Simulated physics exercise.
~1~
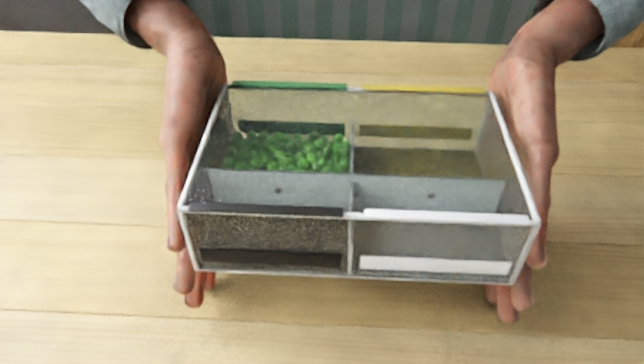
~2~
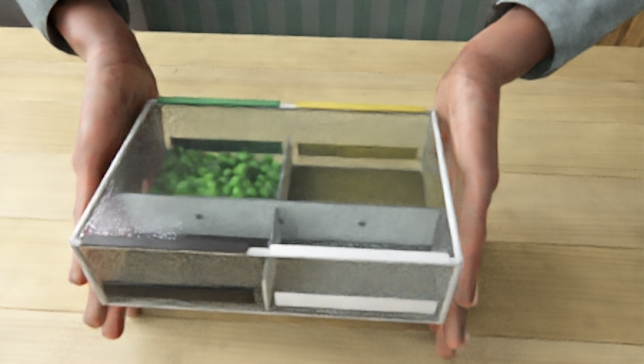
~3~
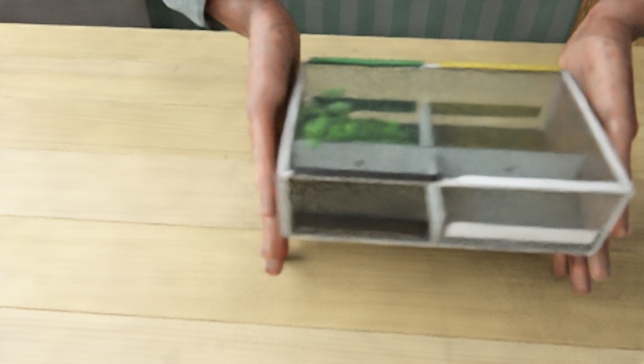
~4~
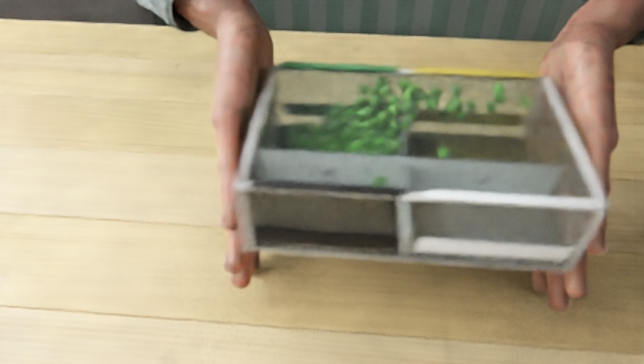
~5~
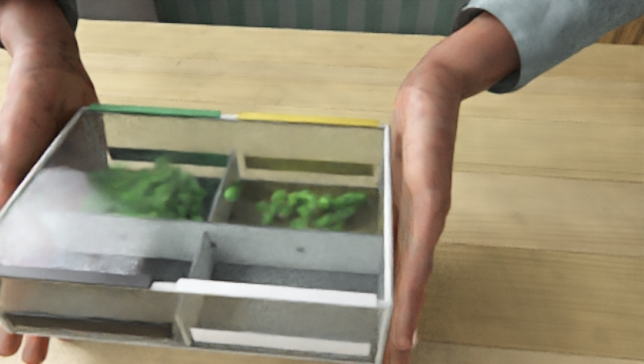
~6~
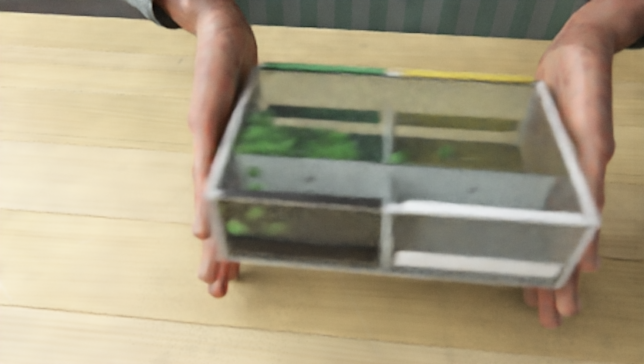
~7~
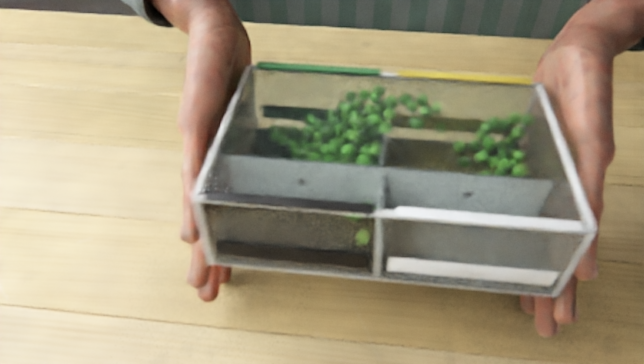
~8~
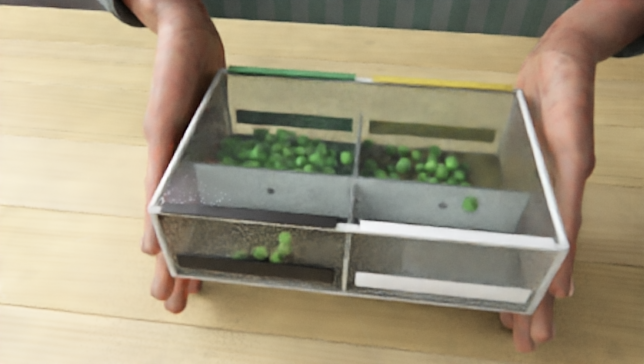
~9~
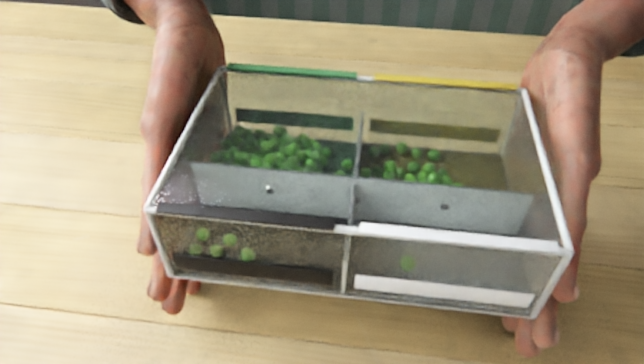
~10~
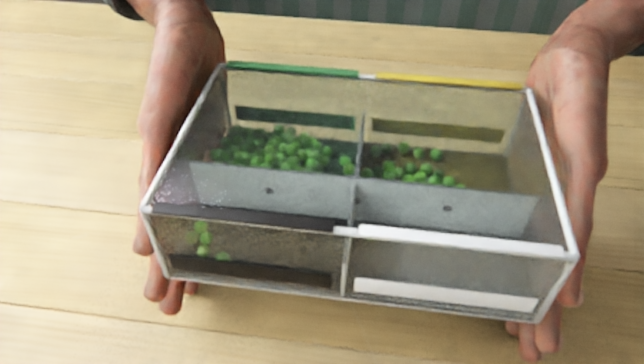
Two hands shaking a clear-lidded, four-section box of green peas above a wooden table, most staying behind green, some behind yellow.
